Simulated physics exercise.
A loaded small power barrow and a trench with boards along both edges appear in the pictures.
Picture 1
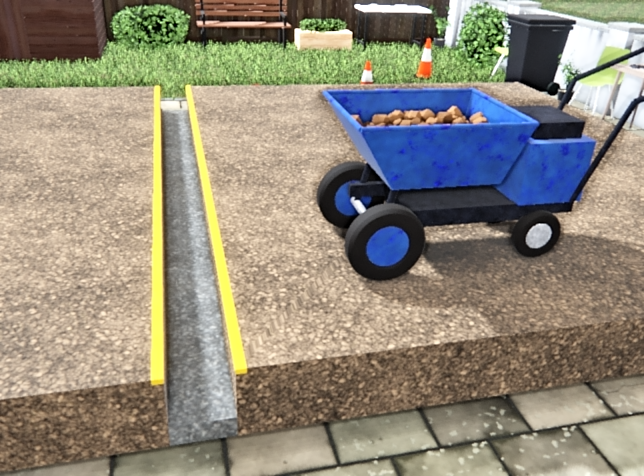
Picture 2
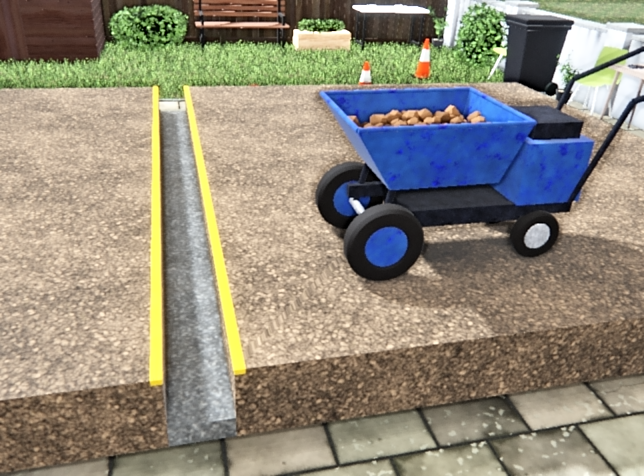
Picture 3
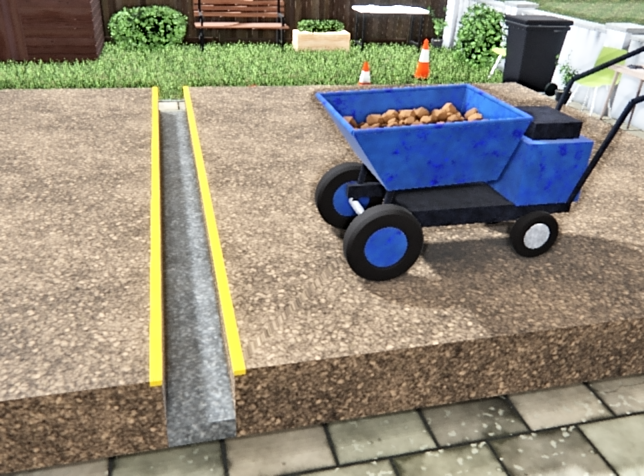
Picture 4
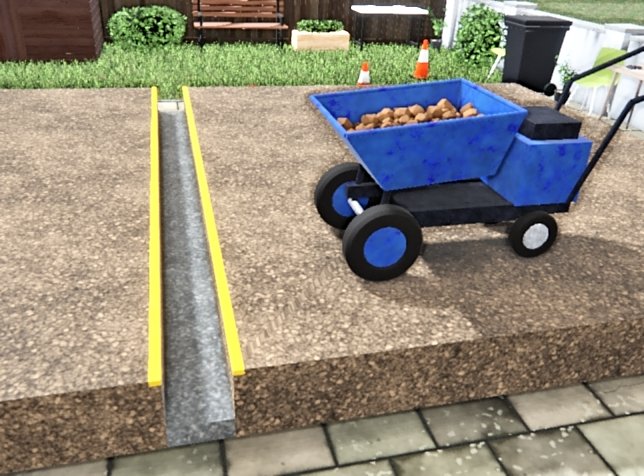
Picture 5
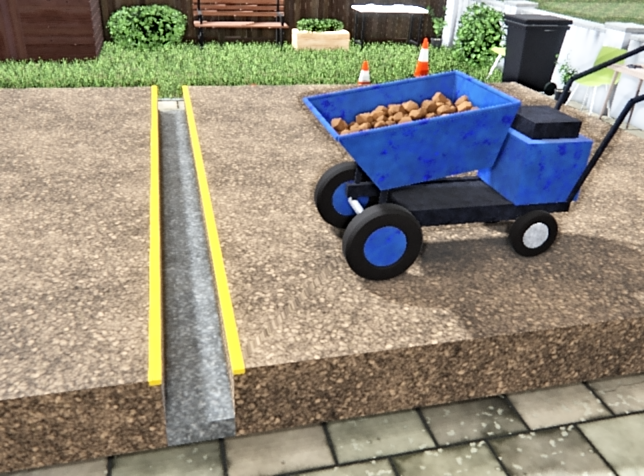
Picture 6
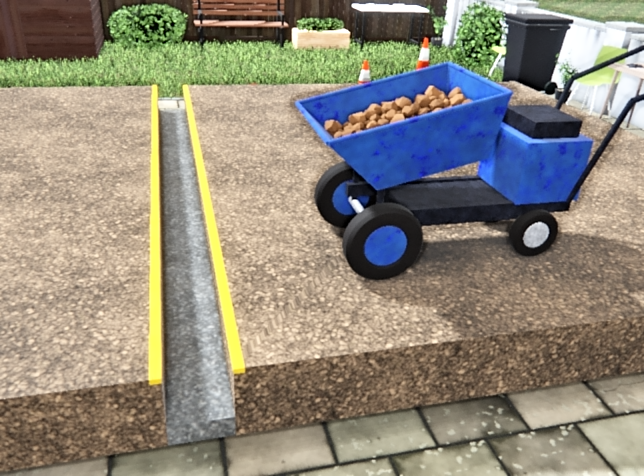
The blue skip of a small power barrow, loaded with brown clods, sits level at first, to the right of a narrow trench edged with yellow boards. It then tilts slightly, its left lip lowering and its right side lifting away from the body, while the wheels stay put.
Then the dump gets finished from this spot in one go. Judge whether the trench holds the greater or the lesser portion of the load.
Mostly in.
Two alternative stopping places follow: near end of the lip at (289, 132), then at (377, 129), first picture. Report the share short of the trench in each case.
Try 1: 0 %. Try 2: 40 %.
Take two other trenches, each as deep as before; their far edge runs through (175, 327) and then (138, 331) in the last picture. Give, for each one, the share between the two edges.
About 60 %, then 80 %.
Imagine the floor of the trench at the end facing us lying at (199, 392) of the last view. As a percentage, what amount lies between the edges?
The share comes out near 60 percent.
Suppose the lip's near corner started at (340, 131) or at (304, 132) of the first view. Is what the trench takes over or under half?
Respectively: The bigger portion, the bigger portion.
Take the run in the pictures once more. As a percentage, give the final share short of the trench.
That share is about 25 percent.
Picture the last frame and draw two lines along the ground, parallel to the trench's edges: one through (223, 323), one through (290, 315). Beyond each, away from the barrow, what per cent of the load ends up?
Estimate, first then second: 70 %, 100 %.
Soon after the last picture, skip tipped well over; all in the skip.
A little later, skip tipped steeply; nearly all in the skip; a small part short of the trench; a stray few in or heaped over the trench; a stray few falling.
Later still, skip tipped right over; about a quarter in the skip; about a quarter short of the trench; about half in or heaped over the trench; a stray few beyond it.
By the end, skip tipped right over; about a quarter short of the trench; most in or heaped over the trench; a stray few beyond it.
